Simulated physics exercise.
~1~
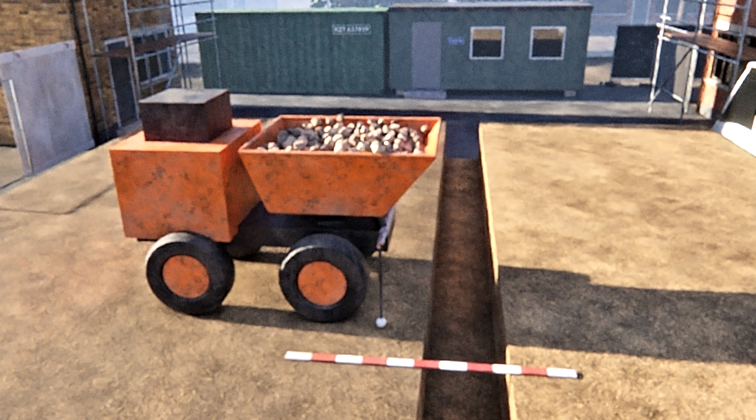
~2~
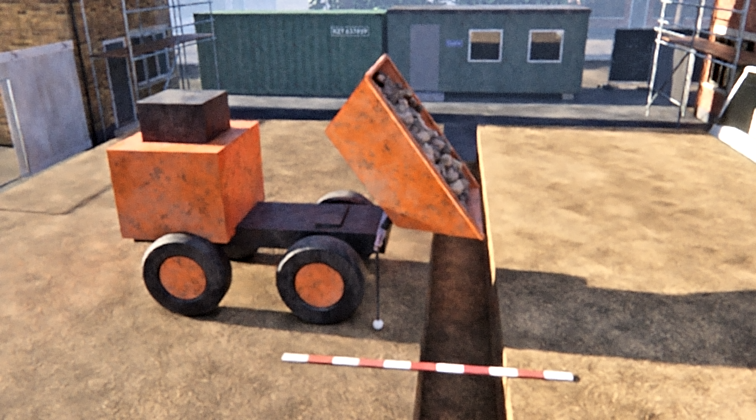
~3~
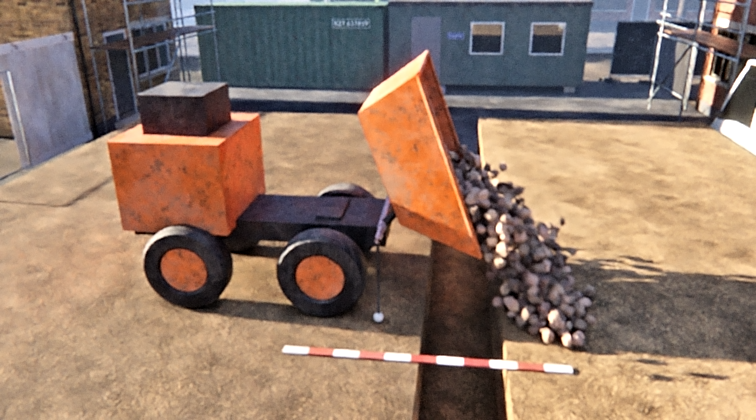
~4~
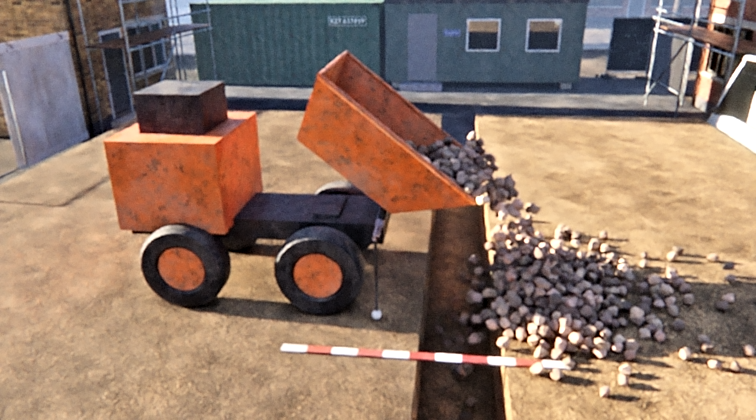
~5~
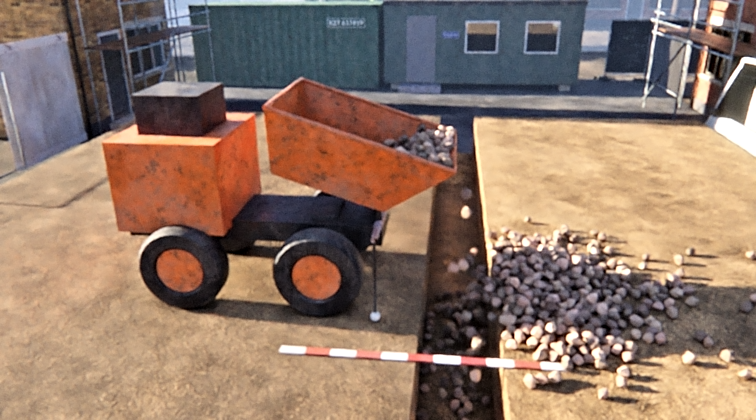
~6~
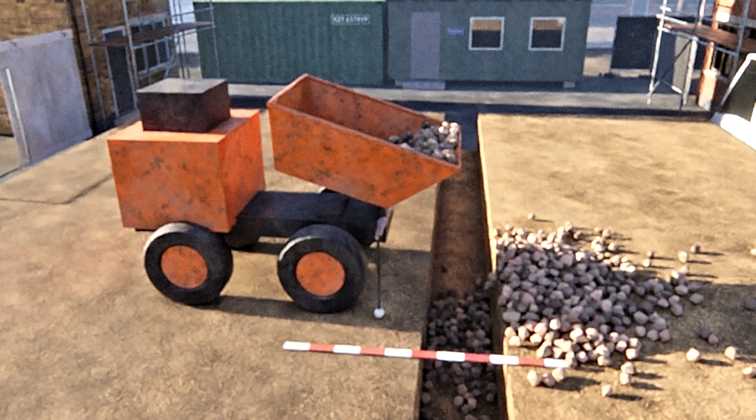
An orange dumper tips stones across a trench, then lowers its skip partway, some still inside.
